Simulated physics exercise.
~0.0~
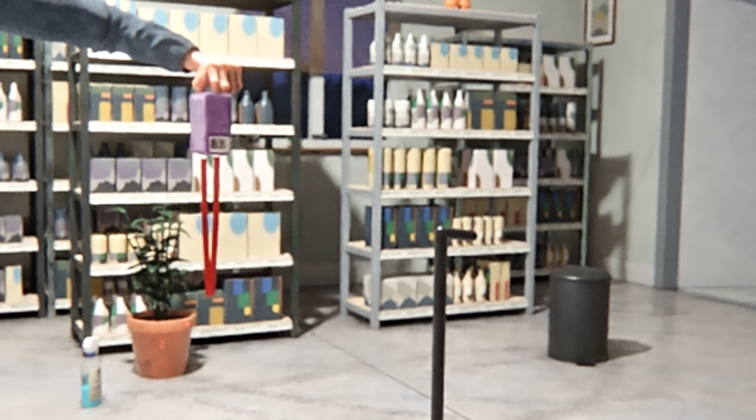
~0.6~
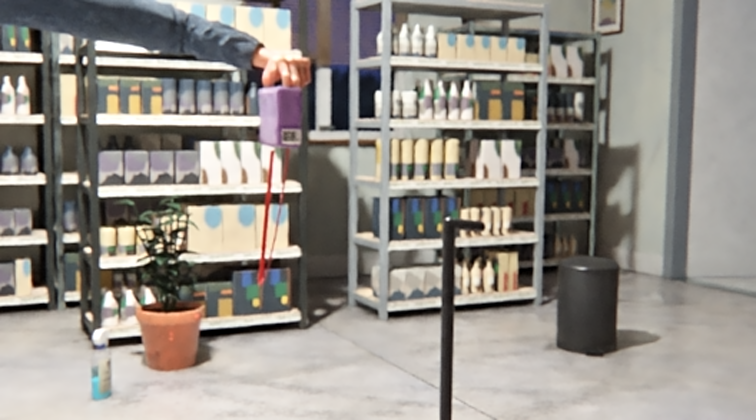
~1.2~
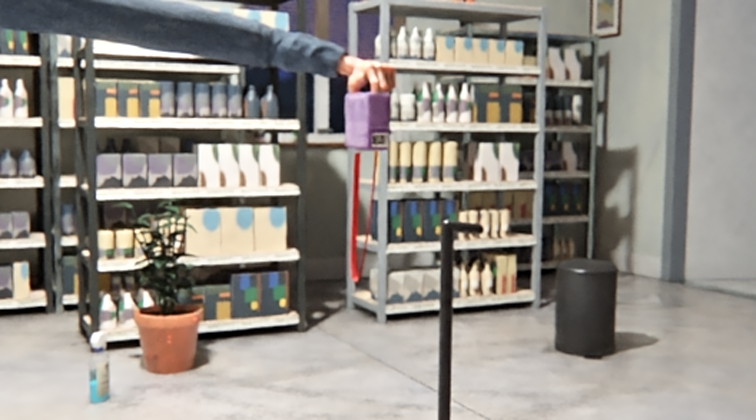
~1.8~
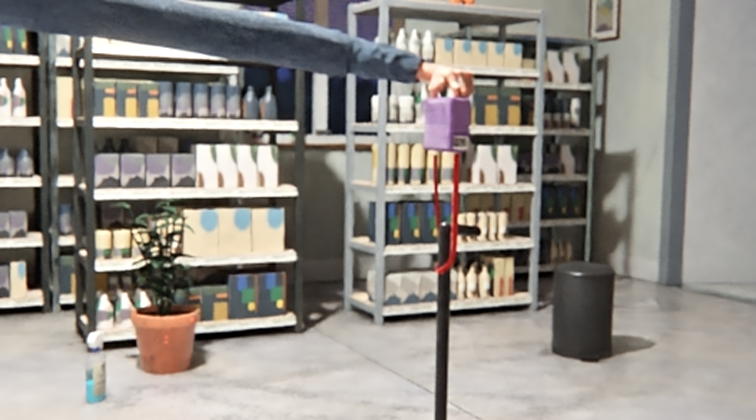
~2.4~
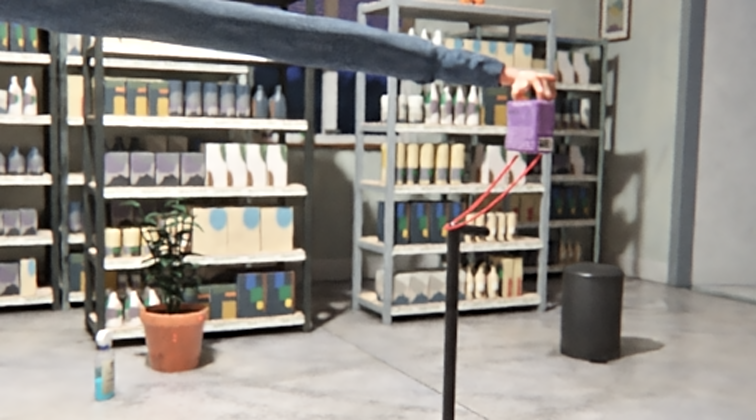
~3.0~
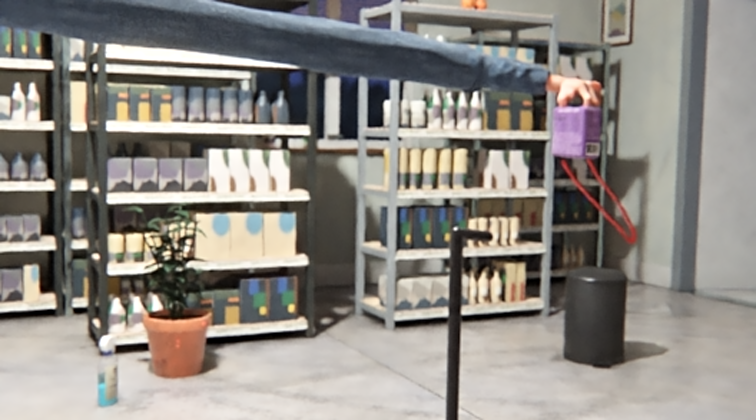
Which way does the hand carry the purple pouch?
The hand carries the purple pouch to the right, across the top of the dark post.
